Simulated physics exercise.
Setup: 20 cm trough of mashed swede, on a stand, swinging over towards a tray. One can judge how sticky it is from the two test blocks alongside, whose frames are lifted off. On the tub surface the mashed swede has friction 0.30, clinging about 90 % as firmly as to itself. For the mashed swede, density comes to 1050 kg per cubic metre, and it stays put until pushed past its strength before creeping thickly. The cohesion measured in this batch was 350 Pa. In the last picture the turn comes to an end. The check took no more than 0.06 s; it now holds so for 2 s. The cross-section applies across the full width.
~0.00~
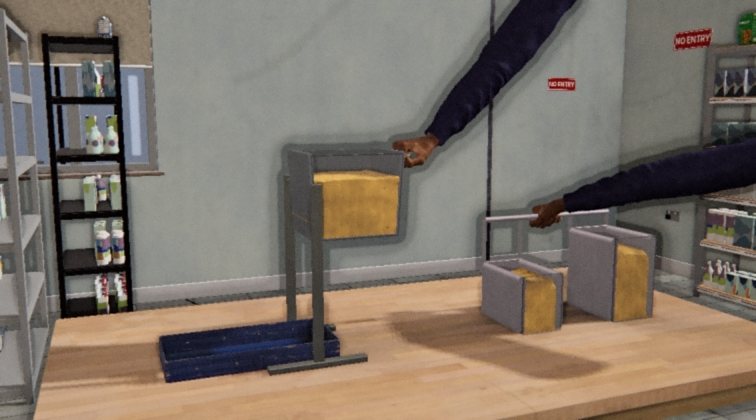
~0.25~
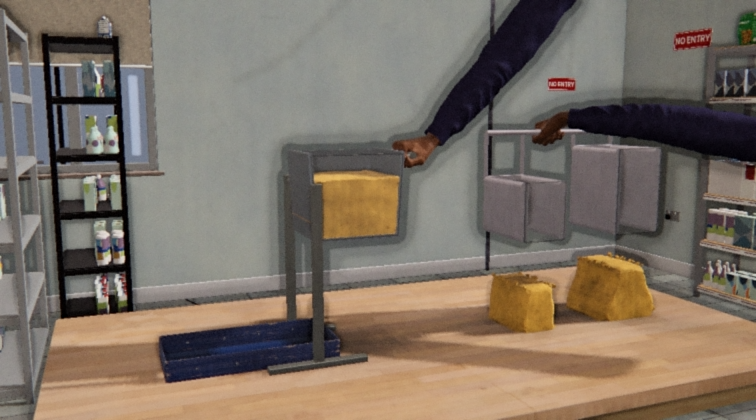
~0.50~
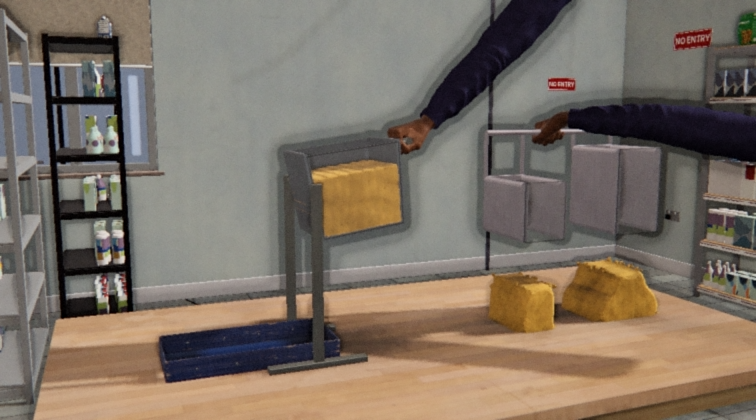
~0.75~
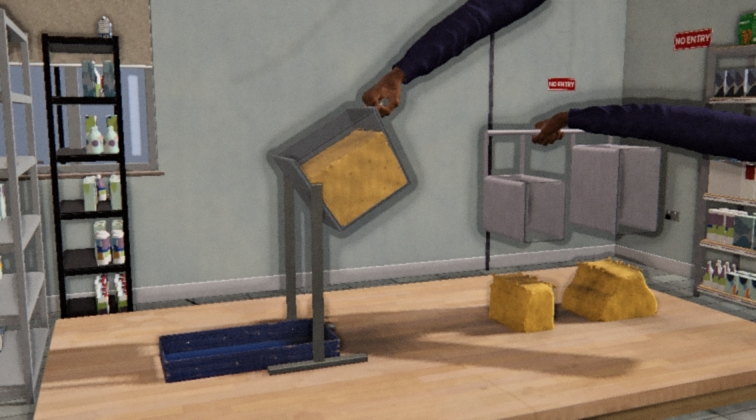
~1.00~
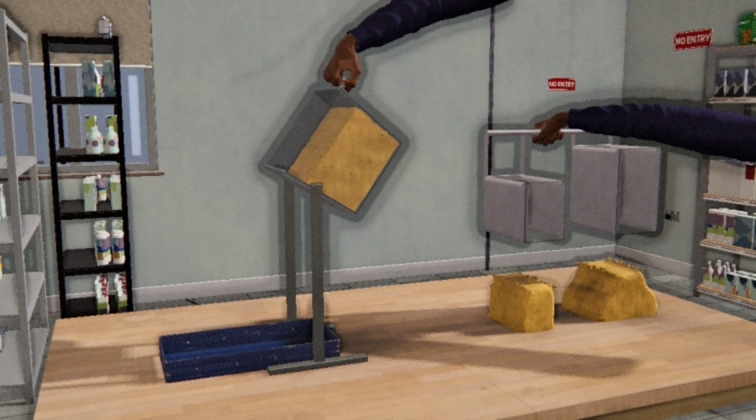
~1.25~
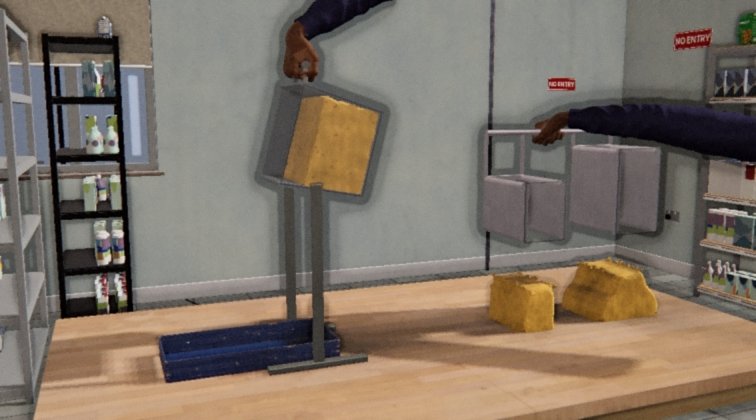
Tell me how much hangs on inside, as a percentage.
Near 100 %.
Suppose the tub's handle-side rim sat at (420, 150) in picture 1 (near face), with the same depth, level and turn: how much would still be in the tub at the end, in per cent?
Then near 75 % stays in the tub.
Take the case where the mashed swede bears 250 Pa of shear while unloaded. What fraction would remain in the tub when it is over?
That comes out at roughly 85 %.
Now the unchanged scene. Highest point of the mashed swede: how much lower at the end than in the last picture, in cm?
About 3 cm.
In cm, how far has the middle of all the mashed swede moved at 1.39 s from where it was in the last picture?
Around 1 cm.
By 1.39 s, the tub is at 76 degrees and holds 100 %.
By 1.56 s, the tub is at 76 degrees and holds 100 %.
By 1.73 s, the tub is at 76 degrees and holds 100 %.
By 1.90 s, the tub is at 76 degrees and holds 100 %.
By 3.25 s, at the end, the tub is at 76 degrees and holds 100 %.
